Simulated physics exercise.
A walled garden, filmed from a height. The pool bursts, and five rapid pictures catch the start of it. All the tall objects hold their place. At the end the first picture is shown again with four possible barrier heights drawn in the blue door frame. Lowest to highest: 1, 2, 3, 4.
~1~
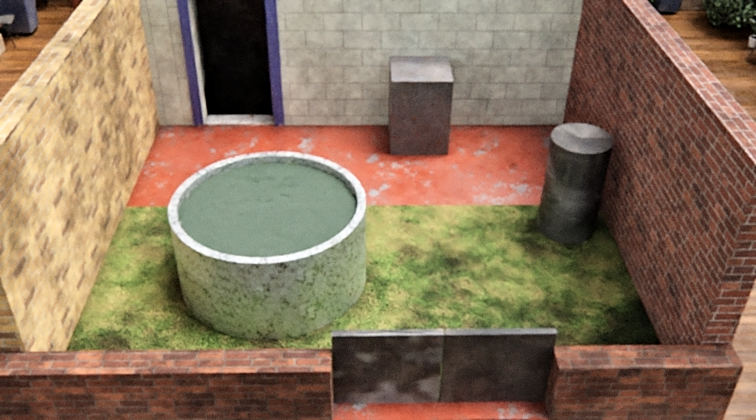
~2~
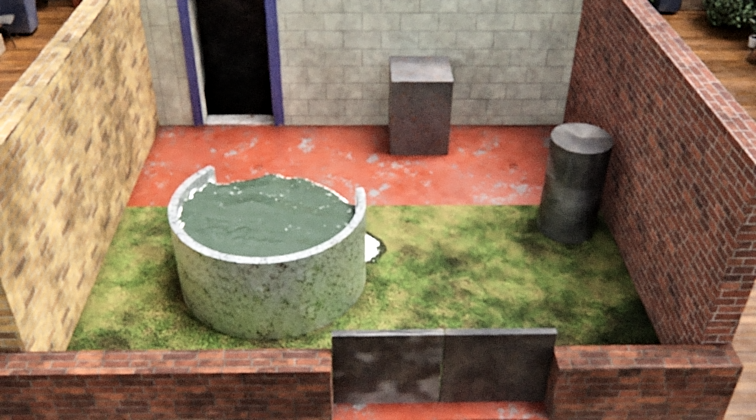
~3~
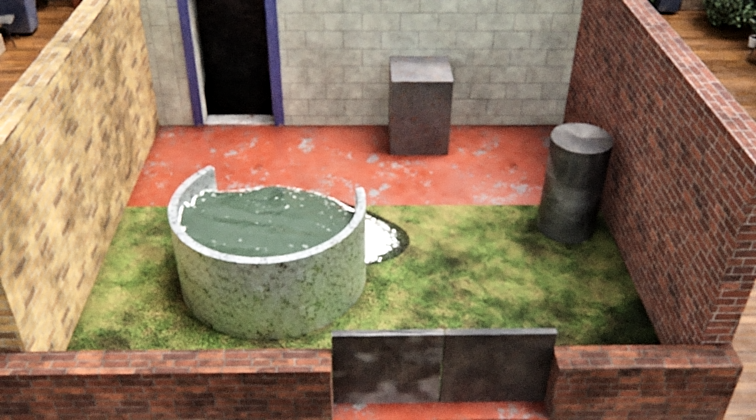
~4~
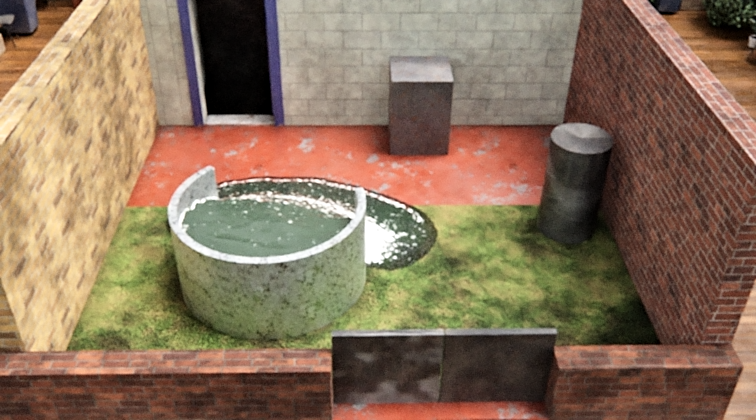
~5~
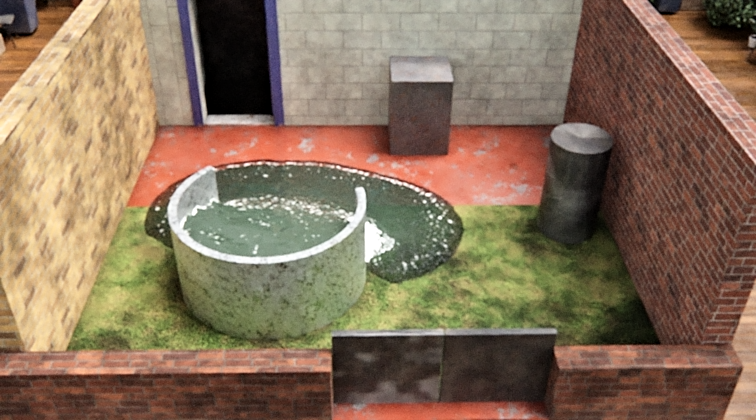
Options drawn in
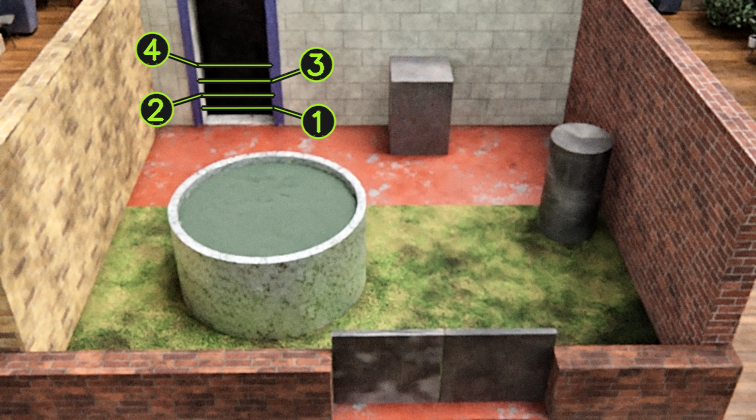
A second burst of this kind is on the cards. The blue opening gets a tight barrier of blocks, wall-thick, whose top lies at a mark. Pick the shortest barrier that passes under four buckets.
Go for 1.
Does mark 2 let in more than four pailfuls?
No, not at all.
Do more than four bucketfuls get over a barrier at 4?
No.
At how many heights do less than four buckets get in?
All four.
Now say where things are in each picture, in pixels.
The first frame shows water in the pool at rest, its middle at (269, 209); foot of the blue doorway at (240, 125); shut gate at (443, 342).
In the second frame, water covers 3 % of the ground, its front hidden from here.
The third frame shows front seen at (390, 230), 6 % of the ground wet.
The fourth frame shows front seen at (416, 213), 12 % of the ground wet.
The fifth frame shows front seen at (164, 195), 21 % of the ground wet.
On the marked copy, 1 at (238, 107); 2 at (237, 95); 3 at (235, 80); 4 at (234, 65); from the bottom up 1, 2, 3, 4.
Choosing 1, a splash gets over, under a bucket.
Choosing 2, nothing gets over.
Choosing 3, nothing gets over.
Choosing 4, nothing gets over.
